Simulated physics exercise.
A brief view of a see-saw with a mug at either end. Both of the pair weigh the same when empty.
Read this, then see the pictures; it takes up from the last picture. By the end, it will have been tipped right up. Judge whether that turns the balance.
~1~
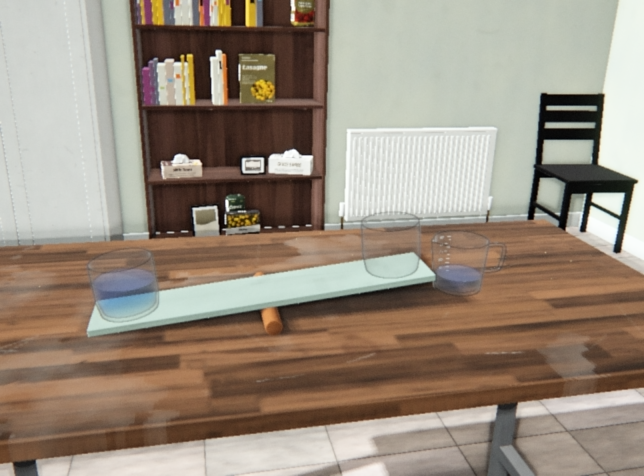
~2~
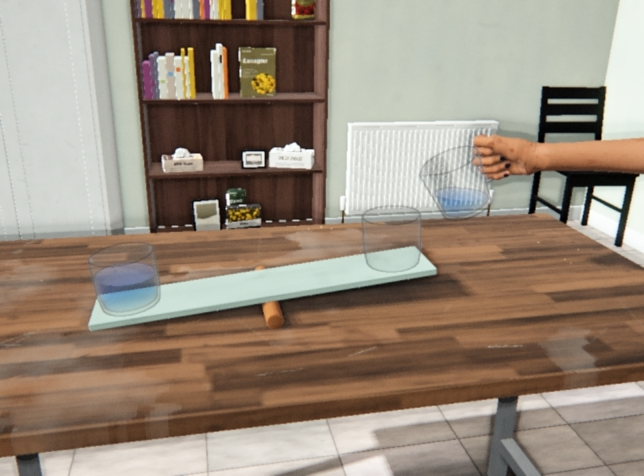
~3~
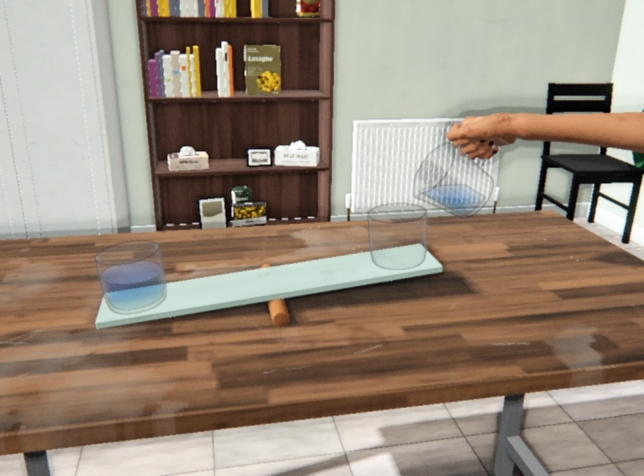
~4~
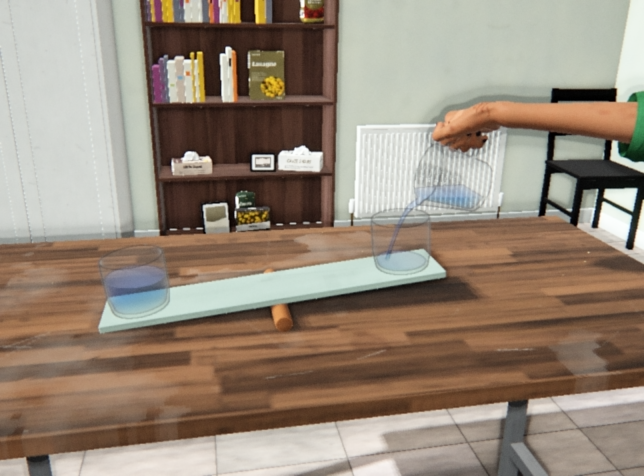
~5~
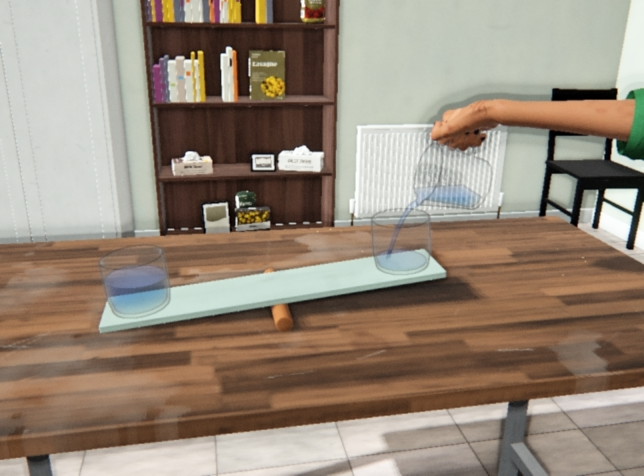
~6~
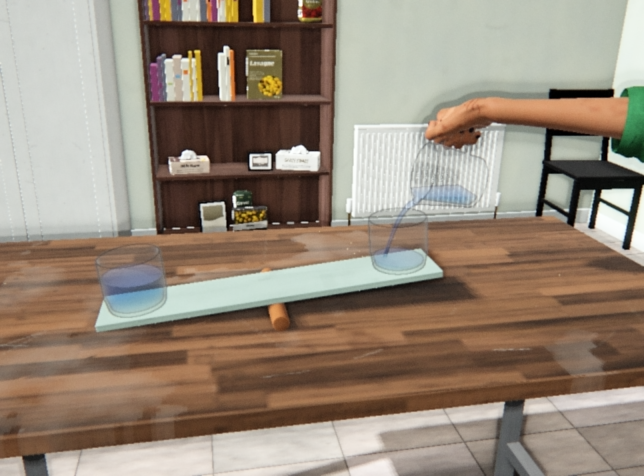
It does not.
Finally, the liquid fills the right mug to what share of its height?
Around 25 in a hundred.
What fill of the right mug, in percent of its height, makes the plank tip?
That would be some 55 percent.
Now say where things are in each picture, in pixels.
At the start; measuring jug (460, 261) about a quarter full; right mug (391, 243) empty, raised; left mug (125, 282) about half full, on the low side, in the first picture.
A hand has the measuring jug; rolling pin (275, 319); right mug (392, 237) empty, in the second picture.
The measuring jug is tipped; measuring jug (453, 181) tipped 55° with all of its load; right mug (398, 234) empty, in the third picture.
The stream is running; rolling pin (283, 322); right mug nearly empty, surface at (401, 260); left mug about half full, surface at (135, 277), in the fourth picture.
The stream is running; measuring jug (451, 178) tipped 75° with about three quarters of its load; right mug (402, 239) nearly empty, in the fifth picture.
The stream is running; rolling pin (280, 321); right mug nearly empty, surface at (399, 257); left mug about half full, surface at (132, 275), in the sixth picture.
Shortly, the right mug is nearly empty; the plank leans as before.
Then, the right mug is about a quarter full; the plank leans as before.
At the finish, the right mug is about a quarter full; the plank leans as before.
